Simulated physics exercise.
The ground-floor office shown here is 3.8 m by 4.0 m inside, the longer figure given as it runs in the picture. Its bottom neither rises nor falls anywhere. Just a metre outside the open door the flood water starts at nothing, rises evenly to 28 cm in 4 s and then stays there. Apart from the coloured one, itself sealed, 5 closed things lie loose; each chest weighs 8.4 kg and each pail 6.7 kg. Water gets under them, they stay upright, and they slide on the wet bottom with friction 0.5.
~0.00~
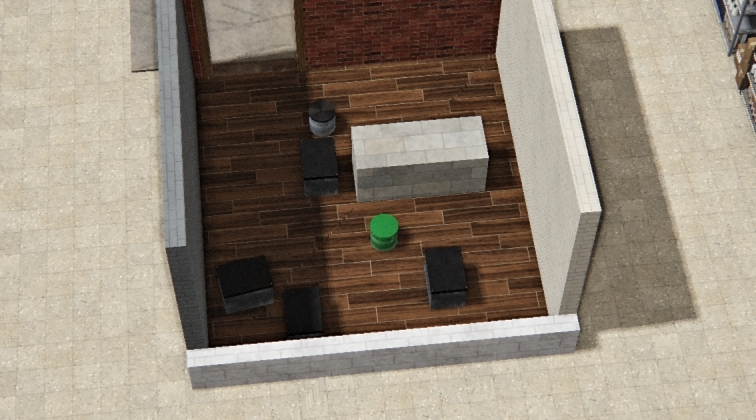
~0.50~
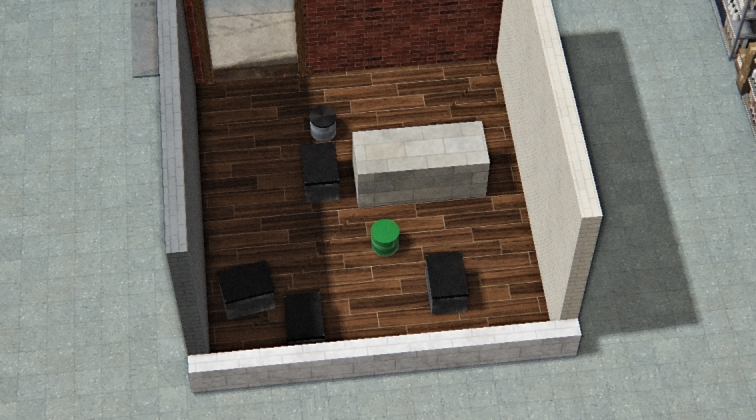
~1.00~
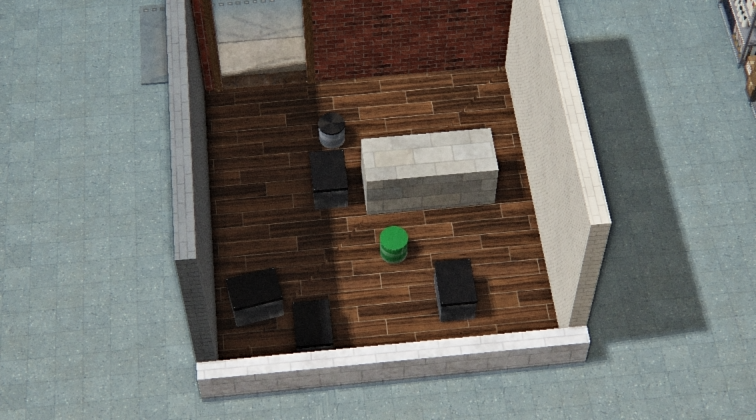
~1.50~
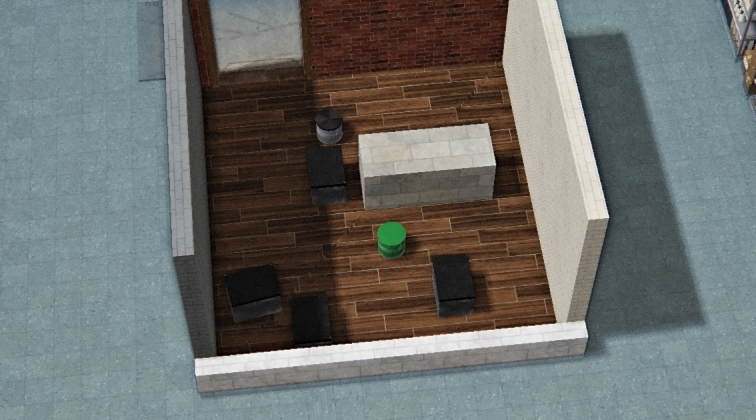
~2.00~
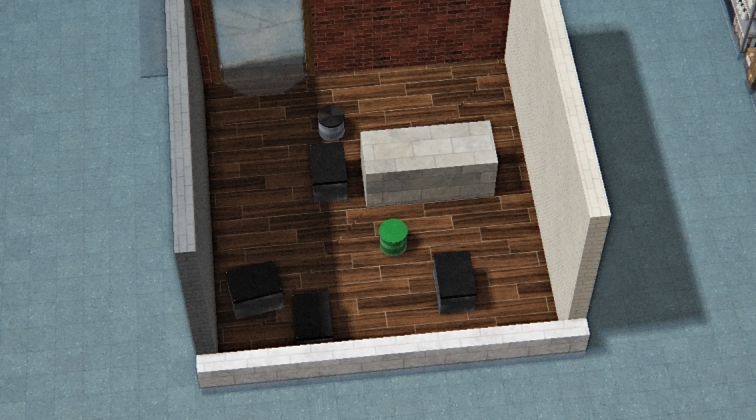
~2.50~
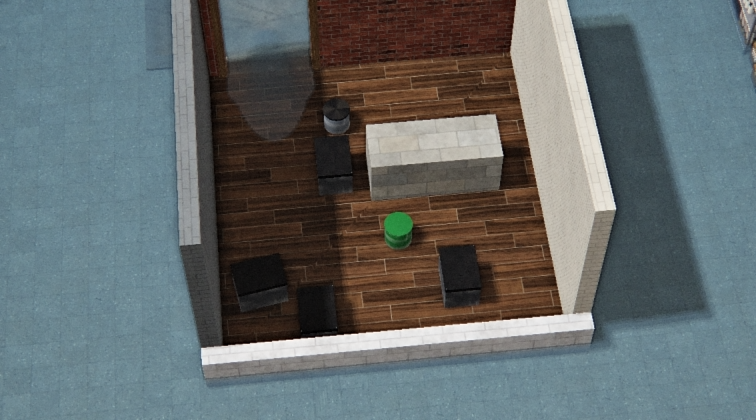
In a ground-floor office, water starts spreading in from the upper left while the objects stay still.
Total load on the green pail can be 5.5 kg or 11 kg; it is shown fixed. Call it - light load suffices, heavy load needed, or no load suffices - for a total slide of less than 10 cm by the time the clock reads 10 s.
My call: Heavy load needed.
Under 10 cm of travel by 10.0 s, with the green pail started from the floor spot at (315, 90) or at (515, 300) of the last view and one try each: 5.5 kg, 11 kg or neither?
In that order: No load works; no load works.
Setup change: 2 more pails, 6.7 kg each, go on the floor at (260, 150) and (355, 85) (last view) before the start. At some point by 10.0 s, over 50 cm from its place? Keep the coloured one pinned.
Results: Threshold exceeded; threshold not reached.
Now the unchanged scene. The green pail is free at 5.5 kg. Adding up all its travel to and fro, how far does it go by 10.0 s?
Around 20 cm in total.
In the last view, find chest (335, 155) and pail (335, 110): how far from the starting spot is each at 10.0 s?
140 cm, 120 cm.
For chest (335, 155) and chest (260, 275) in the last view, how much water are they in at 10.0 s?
First roughly 8 cm, second roughly 17 cm.
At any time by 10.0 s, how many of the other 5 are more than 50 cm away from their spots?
The answer here is 5.
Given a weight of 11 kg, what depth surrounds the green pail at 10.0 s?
9 cm, roughly.
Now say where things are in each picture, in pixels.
In the first picture, the green pail at (384, 226) rests on the ground; 0.0 m2 under water; 0 of 6 have shifted.
In the second picture, the green pail at (385, 231), on the bottom; water covers 0.0 m2; 0 of 6 have shifted.
In the third picture, the green pail at (394, 238) rests on the ground; water covers 0.0 m2; 0 of 6 have shifted.
In the fourth picture, the green pail at (392, 234) rests on the ground; 0.0 m2 under water; 0 of 6 have shifted.
In the fifth picture, the green pail at (393, 231) rests on the ground; water covers 0.2 m2; 0 of 6 have shifted.
In the sixth picture, the green pail at (398, 224), on the bottom; 0.8 m2 under water; 0 of 6 have shifted.
After 3.5 s the green pail would be 0 cm from its start with 5.5 kg and 0 cm from its start with 11 kg; 0 cm of water round it then.
After 4.5 s the green pail would be 0 cm from its start with 5.5 kg and 0 cm from its start with 11 kg; 0 cm of water round it then.
After 7.0 s the green pail would be 4 cm from its start with 5.5 kg and 1 cm from its start with 11 kg; 3 cm of water round it then.
After 10.0 s the green pail would be 17 cm from its start with 5.5 kg and 1 cm from its start with 11 kg; 9 cm of water round it then.
